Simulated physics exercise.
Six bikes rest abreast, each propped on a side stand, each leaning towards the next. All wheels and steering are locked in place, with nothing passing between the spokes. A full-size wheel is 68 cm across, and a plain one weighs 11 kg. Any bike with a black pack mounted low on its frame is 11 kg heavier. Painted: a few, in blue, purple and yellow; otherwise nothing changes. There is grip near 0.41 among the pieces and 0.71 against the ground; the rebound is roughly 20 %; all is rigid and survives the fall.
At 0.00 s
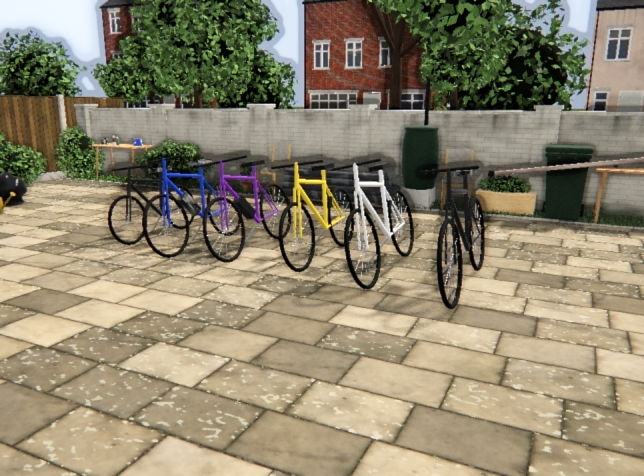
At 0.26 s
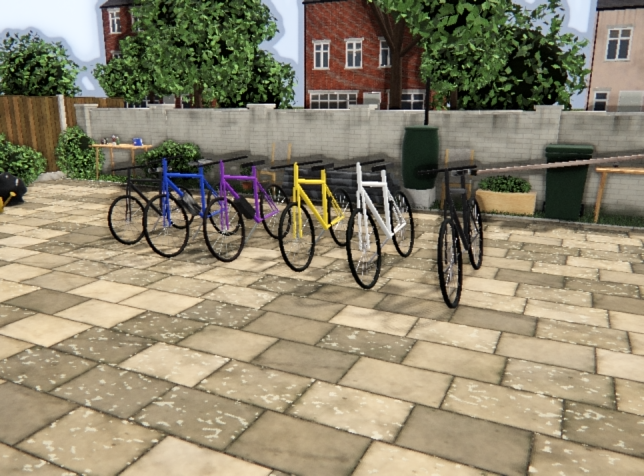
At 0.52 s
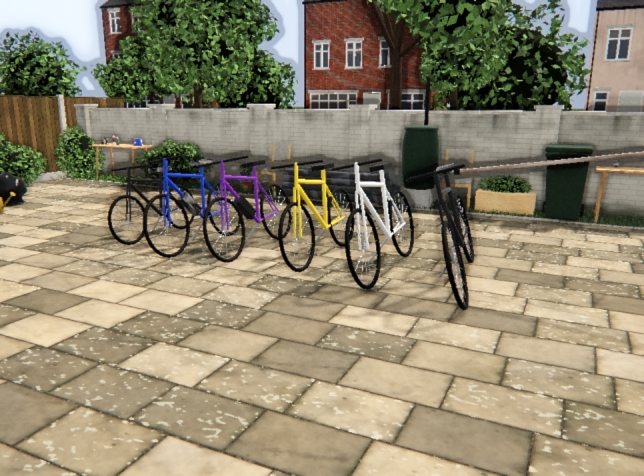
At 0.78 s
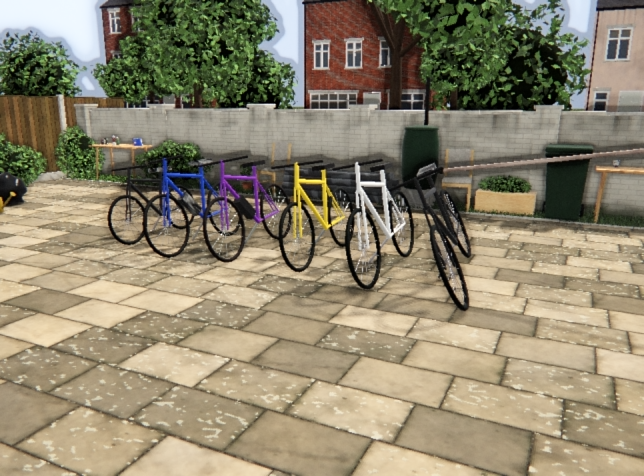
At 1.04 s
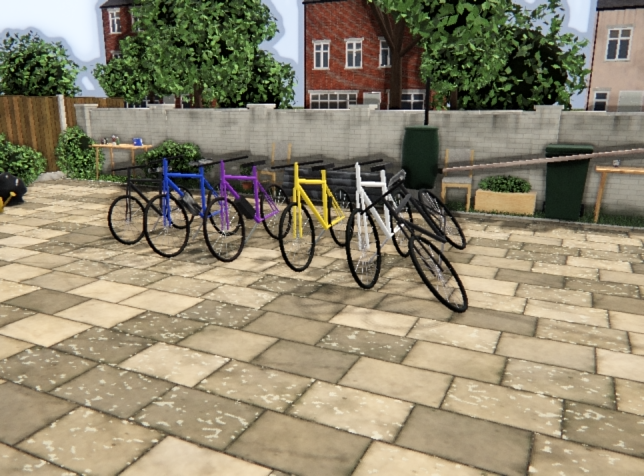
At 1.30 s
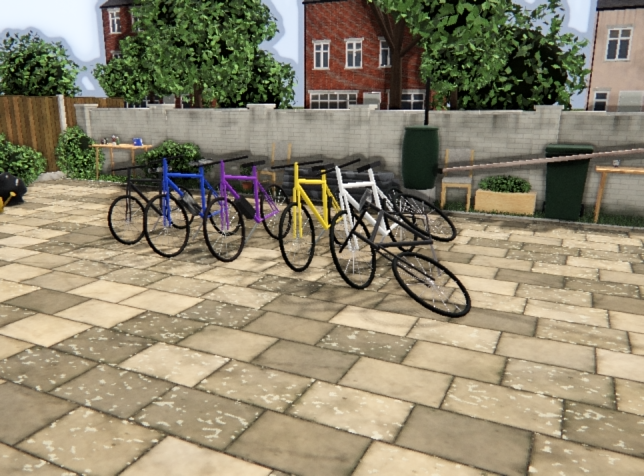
To begin with, a row of bicycles, among them blue, purple, yellow and white ones, stands on a paved yard as a pole reaches in from the right. The black bicycle at the right end tips leftward, leaning further and further until it meets the white one, which shifts slightly left.
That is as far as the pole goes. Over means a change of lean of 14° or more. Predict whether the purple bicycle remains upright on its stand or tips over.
It tips over.
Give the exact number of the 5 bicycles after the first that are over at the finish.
The count is 5.
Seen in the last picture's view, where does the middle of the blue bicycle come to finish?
In the last picture it sits at roughly (143, 222).
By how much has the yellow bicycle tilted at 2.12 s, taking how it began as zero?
It's at some 40 degrees.
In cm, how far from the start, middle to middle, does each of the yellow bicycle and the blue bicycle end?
So yellow shifts 60 cm, while blue shifts 70 cm.
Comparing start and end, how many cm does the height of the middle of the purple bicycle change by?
About 20 cm lower.
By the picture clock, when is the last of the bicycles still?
4.0 s or so.
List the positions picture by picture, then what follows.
In the first picture (pixels give the middle of a visible side), pole end (492, 174) 12 cm from the first bicycle; purple bicycle (273, 198); yellow bicycle (344, 205); blue bicycle (211, 196); none of the others has stirred.
The second picture shows pole end (474, 173) pushing; purple bicycle (274, 198).
The third picture shows pole end (457, 172) pushing; purple bicycle (274, 199); none of the others has stirred.
The fourth picture shows pole end (441, 171) pushing; purple bicycle (274, 199); none of the others has stirred.
The fifth picture shows pole end (440, 171) stopped; purple bicycle (274, 199); none of the others has stirred.
The sixth picture shows pole end (440, 171) stopped; purple bicycle (274, 199); blue bicycle (212, 197); yellow bicycle (344, 205); steepest lean 8°, the bicycle at (395, 206); one has shifted.
After 1.60 s, 1 of the 5 other bicycles over; purple bicycle unmoved.
After 2.12 s, 2 of the 5 other bicycles over; purple bicycle unmoved; yellow bicycle 36° from how it stood.
After 2.96 s, 4 of the 5 other bicycles over; purple bicycle 46° from how it stood; yellow bicycle 73° from how it stood.
After 3.44 s, 5 of the 5 other bicycles over; purple bicycle 63° from how it stood; yellow bicycle 73° from how it stood.
In the end (4.0 s), 5 of the 5 other bicycles over; purple bicycle 65° from how it stood; yellow bicycle 73° from how it stood; blue bicycle 72° from how it stood. Not one is left standing. From the last view, middles, purple bicycle near (180, 218), yellow bicycle near (264, 230).
